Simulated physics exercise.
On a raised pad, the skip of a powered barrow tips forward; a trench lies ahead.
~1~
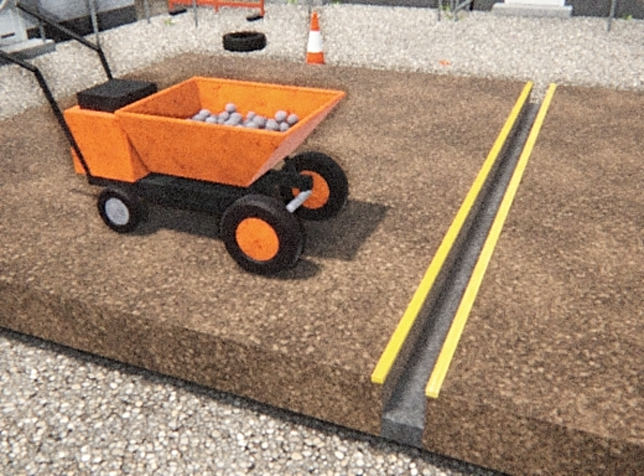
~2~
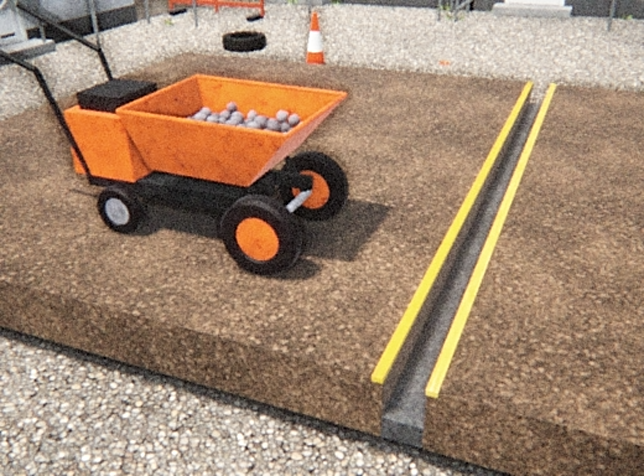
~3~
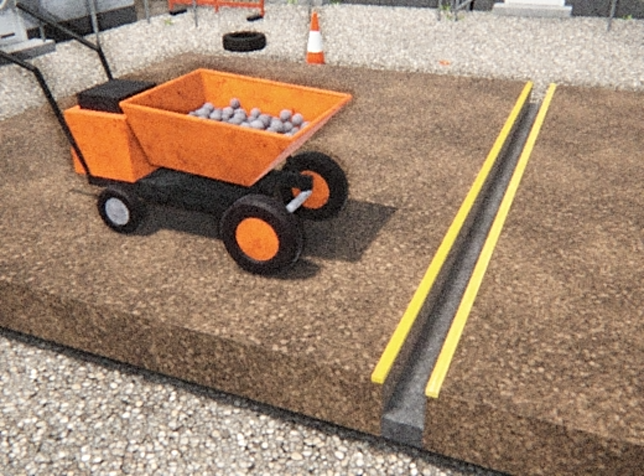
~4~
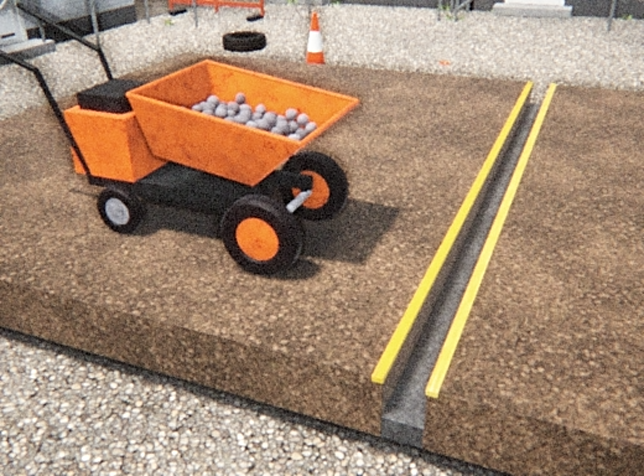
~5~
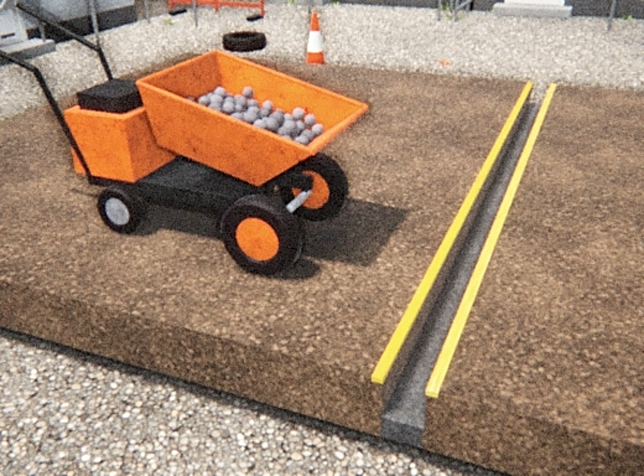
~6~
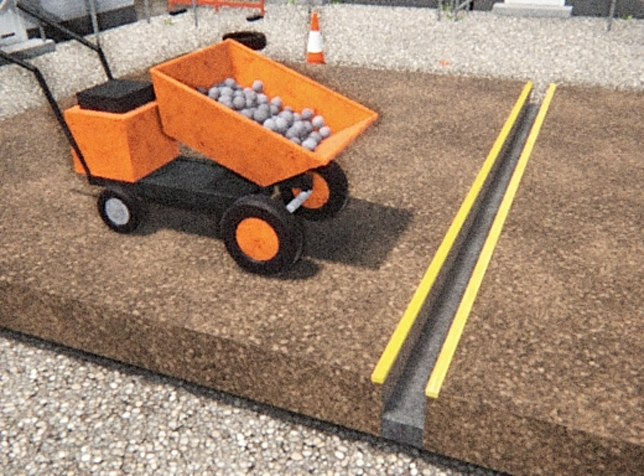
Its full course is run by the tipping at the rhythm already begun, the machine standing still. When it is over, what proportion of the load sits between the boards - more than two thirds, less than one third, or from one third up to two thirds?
From one third up to two thirds sits between them.
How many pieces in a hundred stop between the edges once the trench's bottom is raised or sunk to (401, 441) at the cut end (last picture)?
That would give roughly 50 percent.
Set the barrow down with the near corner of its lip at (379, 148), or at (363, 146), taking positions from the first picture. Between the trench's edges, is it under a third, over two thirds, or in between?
First: Under a third; second: Less than a third.
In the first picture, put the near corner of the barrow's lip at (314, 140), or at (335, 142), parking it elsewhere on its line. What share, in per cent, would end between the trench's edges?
Around 80 % the first time and around 60 % the second.
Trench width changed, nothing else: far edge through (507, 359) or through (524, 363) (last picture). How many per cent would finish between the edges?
The share would be 60 % first and 60 % second.
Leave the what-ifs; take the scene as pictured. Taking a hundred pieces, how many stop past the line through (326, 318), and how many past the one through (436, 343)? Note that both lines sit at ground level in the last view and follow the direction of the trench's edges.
Result, first then second: 100 %, 20 %.
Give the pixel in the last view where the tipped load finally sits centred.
The centre ends up roughly at (445, 267).
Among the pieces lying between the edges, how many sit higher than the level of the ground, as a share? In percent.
Roughly 5 %.
Shortly afterwards, skip tipped steeply; the whole lot in the skip.
Next, skip tipped right over; near half in the skip; near a third short of the trench; a little in or heaped over the trench; only a few falling.
Some moments later, skip tipped right over; only a few in the skip; near a third short of the trench; near half in or heaped over the trench; a little beyond it.
In the end, skip tipped right over; only a few in the skip; near a third short of the trench; near half in or heaped over the trench; a little beyond it.
